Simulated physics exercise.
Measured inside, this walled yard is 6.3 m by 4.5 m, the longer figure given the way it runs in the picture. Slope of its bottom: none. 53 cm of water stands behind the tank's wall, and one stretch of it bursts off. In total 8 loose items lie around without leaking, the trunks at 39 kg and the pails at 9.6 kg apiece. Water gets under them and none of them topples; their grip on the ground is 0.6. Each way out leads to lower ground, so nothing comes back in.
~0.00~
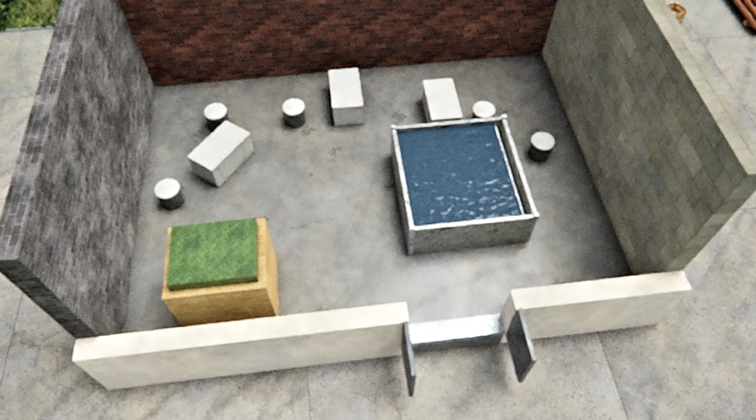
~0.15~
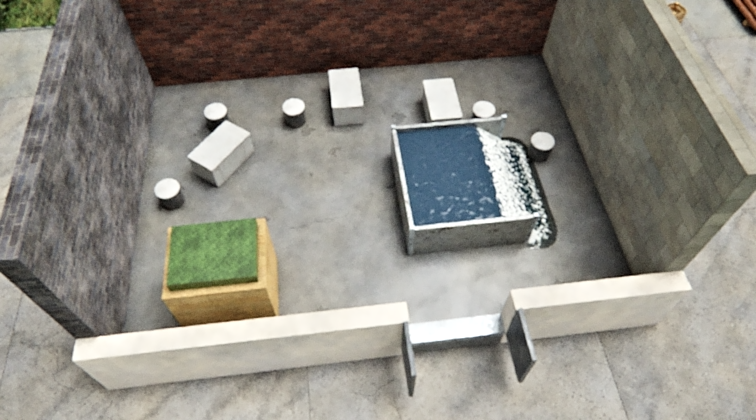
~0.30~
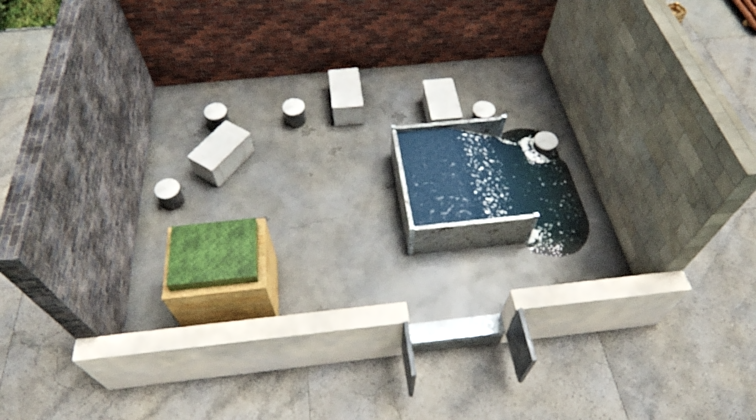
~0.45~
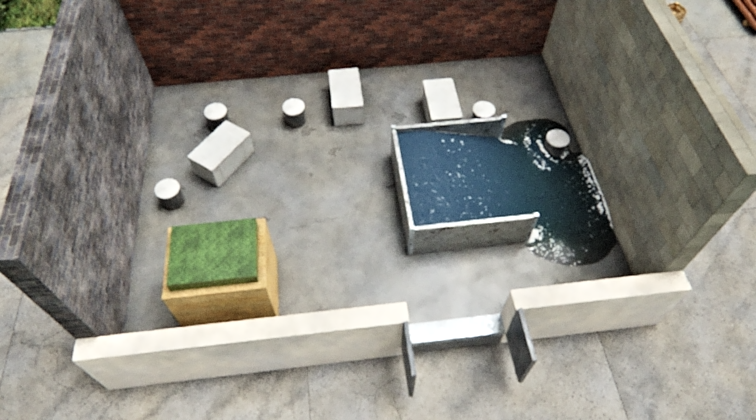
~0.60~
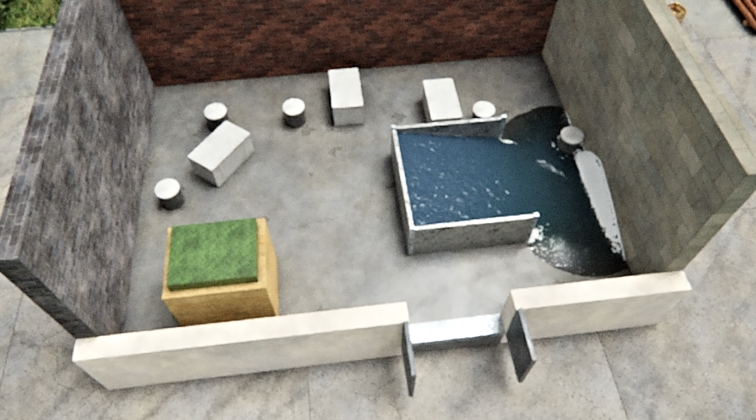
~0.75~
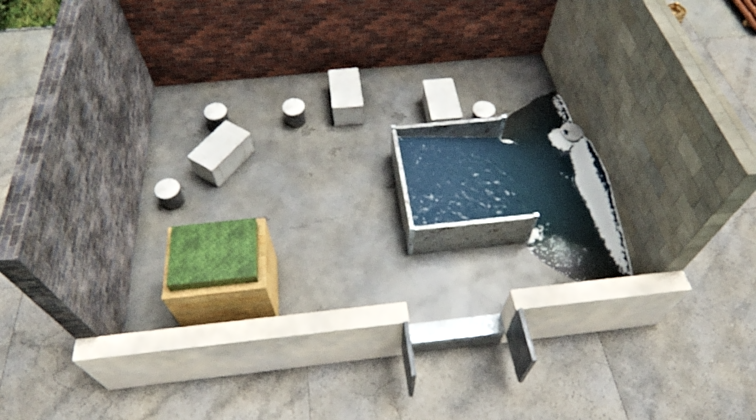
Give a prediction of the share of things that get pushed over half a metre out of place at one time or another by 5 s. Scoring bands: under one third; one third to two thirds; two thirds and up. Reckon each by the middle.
It will be a small part, under one third.
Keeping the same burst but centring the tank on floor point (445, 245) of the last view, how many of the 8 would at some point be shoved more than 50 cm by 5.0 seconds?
That gives 2 of them.
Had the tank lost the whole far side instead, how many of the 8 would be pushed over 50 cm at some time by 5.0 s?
Then it comes to 4.
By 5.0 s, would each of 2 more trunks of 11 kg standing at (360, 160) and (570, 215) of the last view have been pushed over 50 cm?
Taking them in turn, the first is below the mark and the second above the mark.
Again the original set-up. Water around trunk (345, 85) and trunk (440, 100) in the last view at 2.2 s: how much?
About 0 and 0 cm.
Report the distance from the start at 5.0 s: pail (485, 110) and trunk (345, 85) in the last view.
Going in order, that's 0 cm for one and 0 cm for the other.
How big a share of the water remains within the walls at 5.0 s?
98 %.
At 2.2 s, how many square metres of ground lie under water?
About 10.5 m2 is covered.
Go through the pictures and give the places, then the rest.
In the first picture, a pail at (543, 141) rests on the ground; a trunk at (345, 87), on the bottom; water covers 2.4 m2; 0 of 8 have shifted.
In the second picture, a pail at (543, 141), on the bottom; a trunk at (345, 87), on the bottom; 3.2 m2 under water; 0 of 8 have shifted.
In the third picture, a pail at (546, 140), on the bottom, 5 cm from its start; a trunk at (345, 87) rests on the ground; water covers 4.1 m2; 0 of 8 have shifted.
In the fourth picture, a pail at (558, 138), on the bottom, 23 cm from its start; a trunk at (345, 87), on the bottom; water covers 5.0 m2; 1 of 8 have shifted.
In the fifth picture, a pail at (572, 135) rests on the ground, 45 cm from its start; a trunk at (345, 87), on the bottom; water covers 5.5 m2; 1 of 8 have shifted.
In the sixth picture, a pail at (572, 132) rests on the ground, 47 cm from its start; a trunk at (345, 87) rests on the ground; water covers 5.9 m2; 1 of 8 have shifted.
After 1.1 s 1 of 8 are over 50 cm from their spots; 1 afloat.
After 2.2 s 1 of 8 are over 50 cm from their spots; 0 afloat.
After 3.5 s 1 of 8 are over 50 cm from their spots; 0 afloat.
After 5.0 s 1 of 8 are over 50 cm from their spots, and 1 have been at some point; 0 afloat.
